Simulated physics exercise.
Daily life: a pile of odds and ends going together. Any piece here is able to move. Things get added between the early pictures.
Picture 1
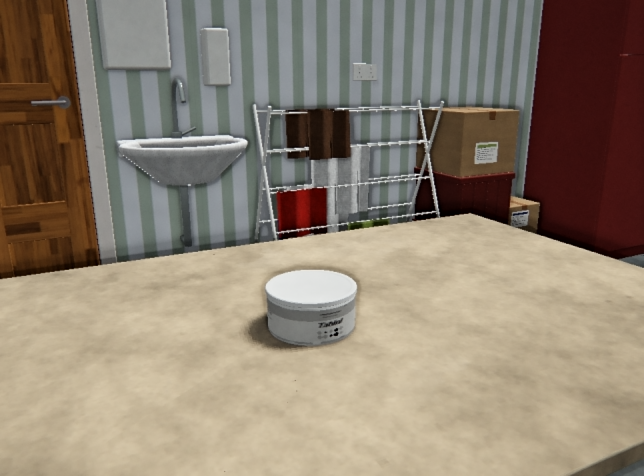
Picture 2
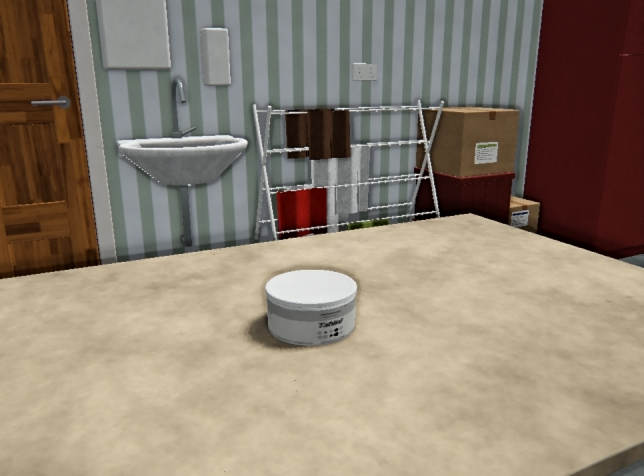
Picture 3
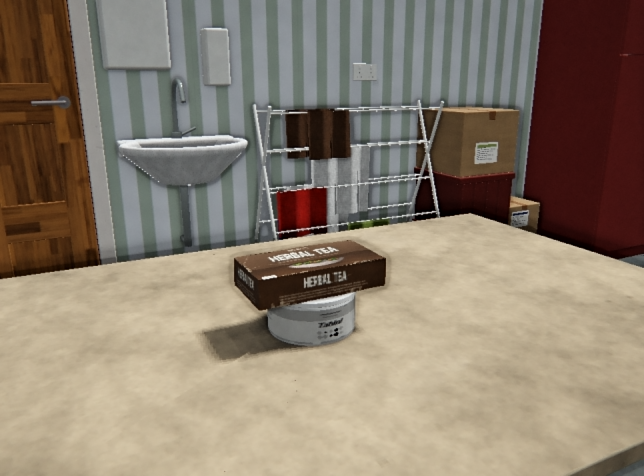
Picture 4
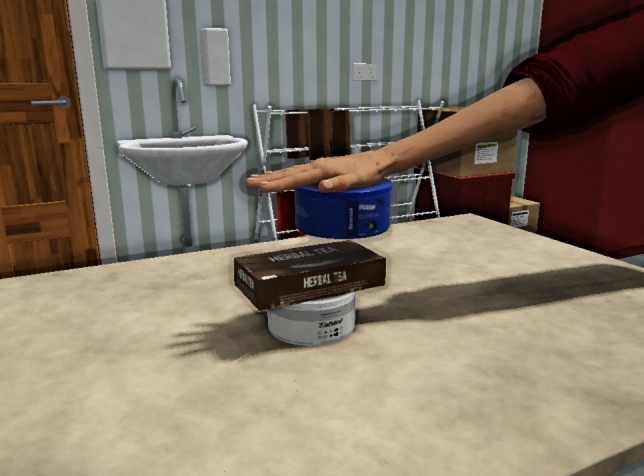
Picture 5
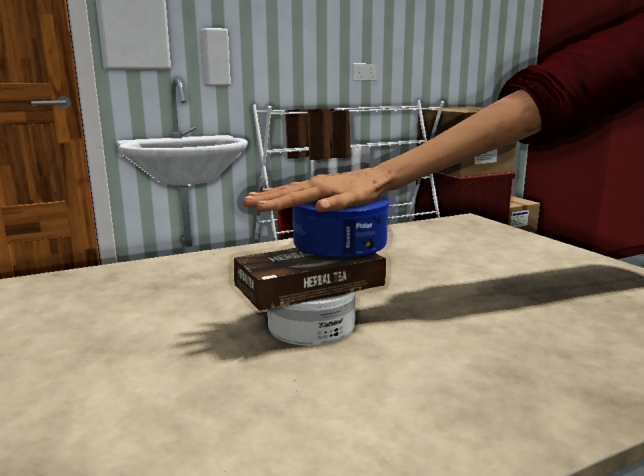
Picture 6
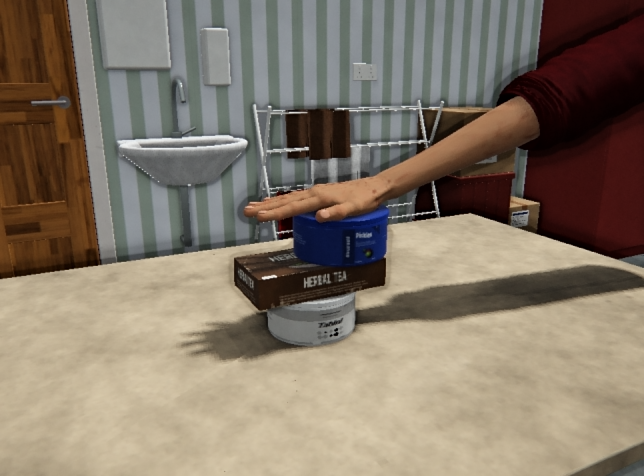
A bare arm in a dark red sleeve reaches in from the right over a beige table, seen from slightly above in a room with striped walls. A white tub sits alone near the middle, with a sink, drying rack and cardboard boxes behind. A brown herbal tea packet appears on the tub, then the hand lowers a blue tub onto the packet and keeps hold, the camera still.
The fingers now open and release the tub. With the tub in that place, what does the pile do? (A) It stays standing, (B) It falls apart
It stays standing (A).
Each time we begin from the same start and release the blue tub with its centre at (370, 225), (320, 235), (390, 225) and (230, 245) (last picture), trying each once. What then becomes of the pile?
Well, the first time it tips over, the second time it stays intact, the third time it tips over, and the fourth time it tips over.
Then, 0.20 s past the last view, nothing moves.
Then, 0.40 s past the last view, blue tub resting near (340, 231).
Finally, all 3 still in place. Final places as the last picture's camera would see them, blue tub near (340, 231). The pile stays up.
